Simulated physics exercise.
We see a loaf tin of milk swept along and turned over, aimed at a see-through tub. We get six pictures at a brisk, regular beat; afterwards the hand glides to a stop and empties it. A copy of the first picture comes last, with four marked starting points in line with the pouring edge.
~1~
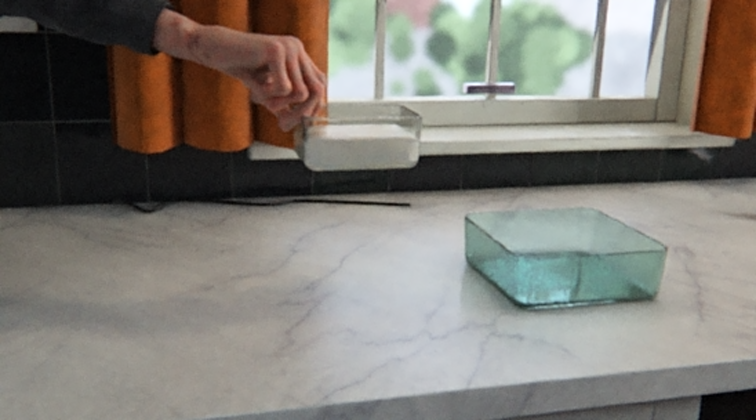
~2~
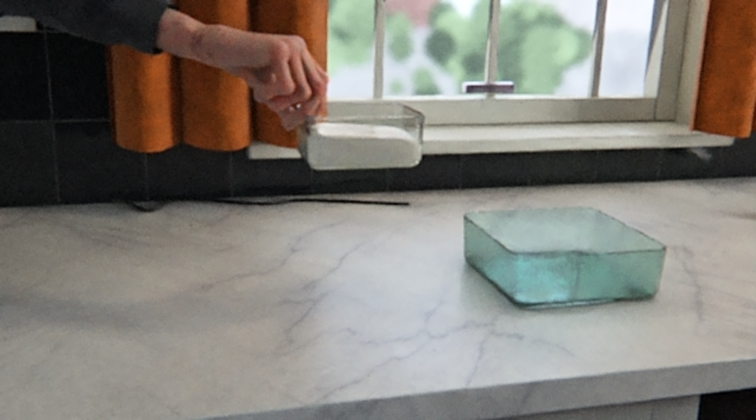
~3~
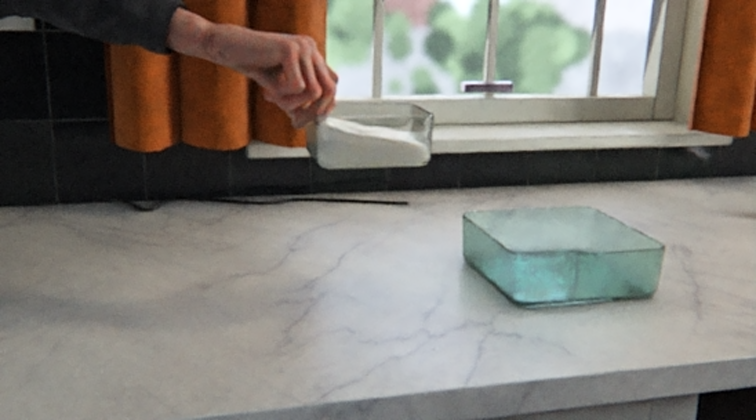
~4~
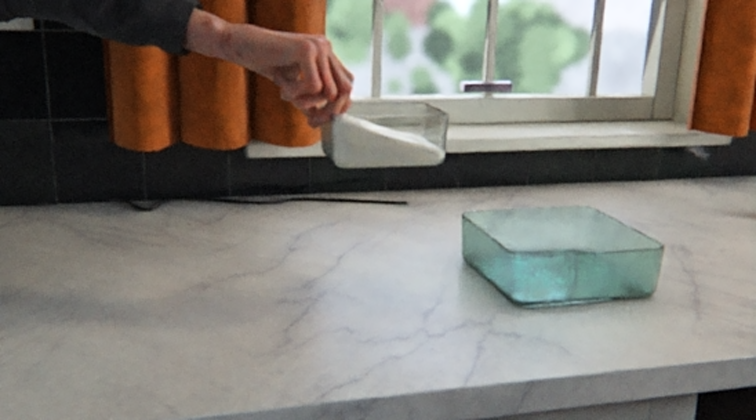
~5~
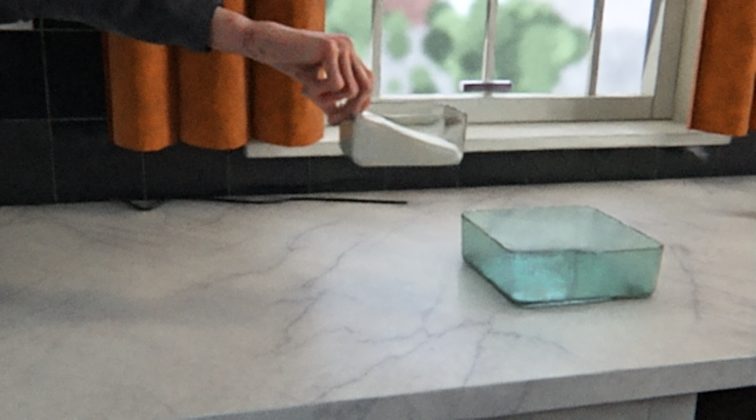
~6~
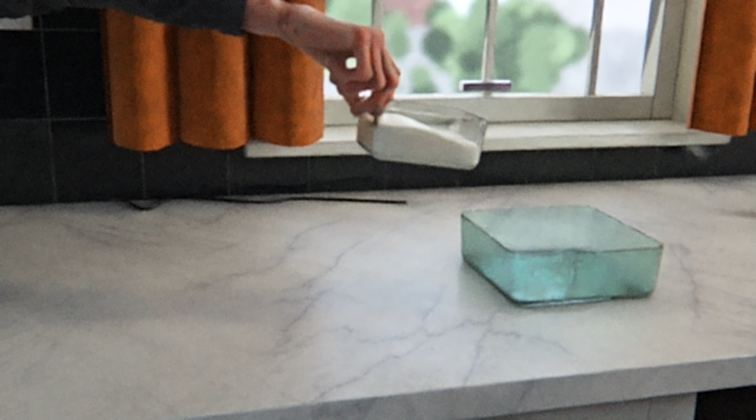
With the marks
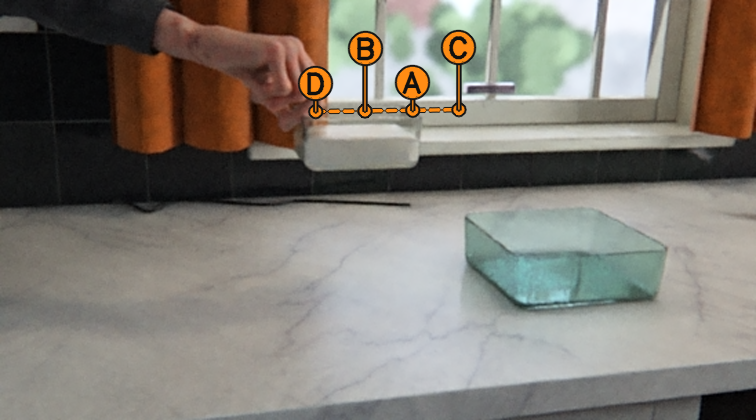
A hand reaching in from the upper left, in a dark sleeve, holds a small clear rectangular container of white milk above a pale, grey-veined marble counter, seen from slightly above. A see-through teal tub sits on the right, before a white-framed window, orange curtains and dark tiles. The hand carries the container steadily rightward, the milk slopes and shifts inside, and the container tilts slightly, while the camera stays practically still.
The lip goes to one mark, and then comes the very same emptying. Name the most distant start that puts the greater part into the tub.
Take B.
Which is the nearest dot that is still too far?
That would be D.
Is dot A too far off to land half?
No, not at all.
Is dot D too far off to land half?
Yes, it does.
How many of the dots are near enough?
Three of the four.
On the marked copy, A at (412, 110); B at (365, 110); C at (458, 109); D at (315, 111).
If A is chosen, about 76 % lands in the tub, 8 % falls short and 16 % goes beside or beyond.
If B is chosen, about 65 % lands in the tub, 27 % falls short and 8 % goes beside or beyond.
If C is chosen, about 83 % lands in the tub, 5 % falls short and 12 % goes beside or beyond.
If D is chosen, about 27 % lands in the tub, 69 % falls short and 4 % goes beside or beyond.
